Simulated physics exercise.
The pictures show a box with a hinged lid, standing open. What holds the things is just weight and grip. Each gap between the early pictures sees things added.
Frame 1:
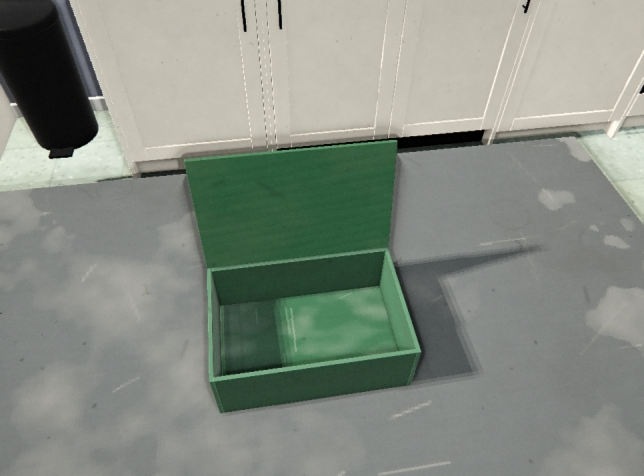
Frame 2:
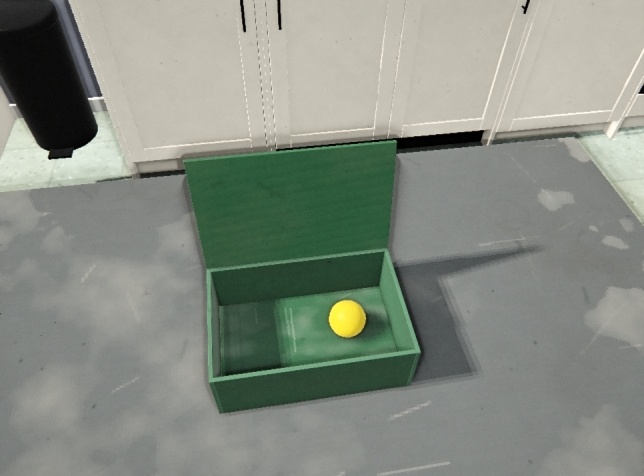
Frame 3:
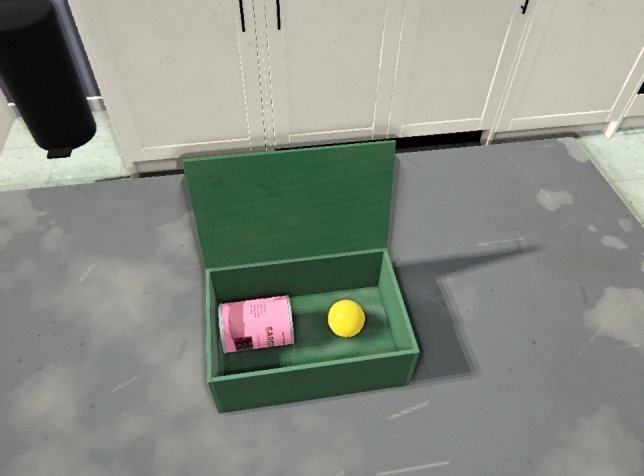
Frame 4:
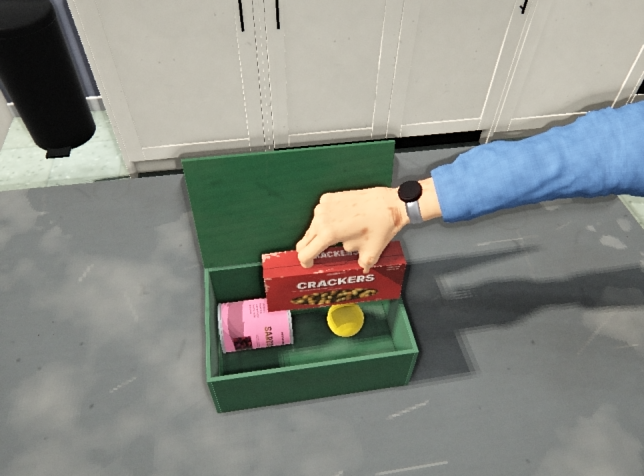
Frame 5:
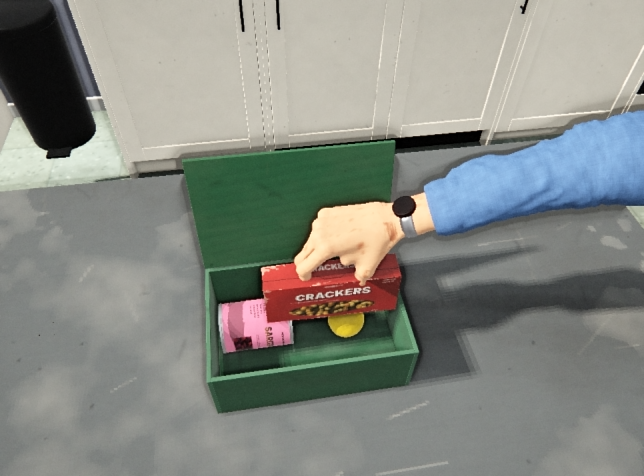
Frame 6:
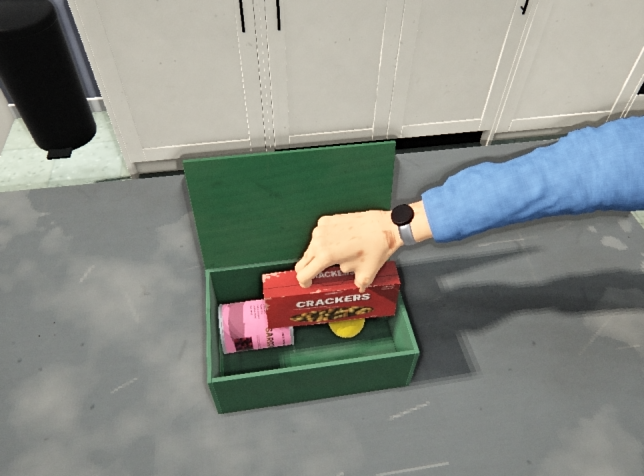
A hand in a blue sleeve with a dark-faced watch reaches in from the right over an open green box on a grey floor, seen from above before pale cupboards and a black bin. The box is empty at first, then a yellow ball appears in its right side and a pink tin at its left. Holding a red crackers packet, the hand lowers it slightly into the box, the camera still.
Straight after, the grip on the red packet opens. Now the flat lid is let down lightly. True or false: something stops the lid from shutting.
False.
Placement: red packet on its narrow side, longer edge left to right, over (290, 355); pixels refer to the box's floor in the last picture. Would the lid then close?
Result: Lid shut.
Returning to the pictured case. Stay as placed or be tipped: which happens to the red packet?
It ends up leaning.
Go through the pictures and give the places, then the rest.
In the first picture, the last thing is not in view yet.
In the second picture, the last thing is not in view yet.
In the third picture, the last thing is not in view yet; pink tin (257, 324).
In the fourth picture, still above its spot; red packet (333, 277); pink tin (256, 324).
In the fifth picture, still above its spot; red packet (330, 289); pink tin (256, 324).
In the sixth picture, put in, still held; red packet (330, 295); pink tin (257, 324).
Then, 0.90 s later than the last frame, lid starting down; red packet on its side near (325, 354); yellow lemon moved about its own width; pink tin moved a little.
Then, 1.80 s later than the last frame, lid 47° above the rim; red packet on its side near (325, 354); yellow lemon moved about its own width; pink tin moved a little.
When it is over, lid shut; lying over in the box, red packet; moved from the start, yellow lemon; pink tin as before. End places, in pixels of the last picture, red packet near (325, 354).
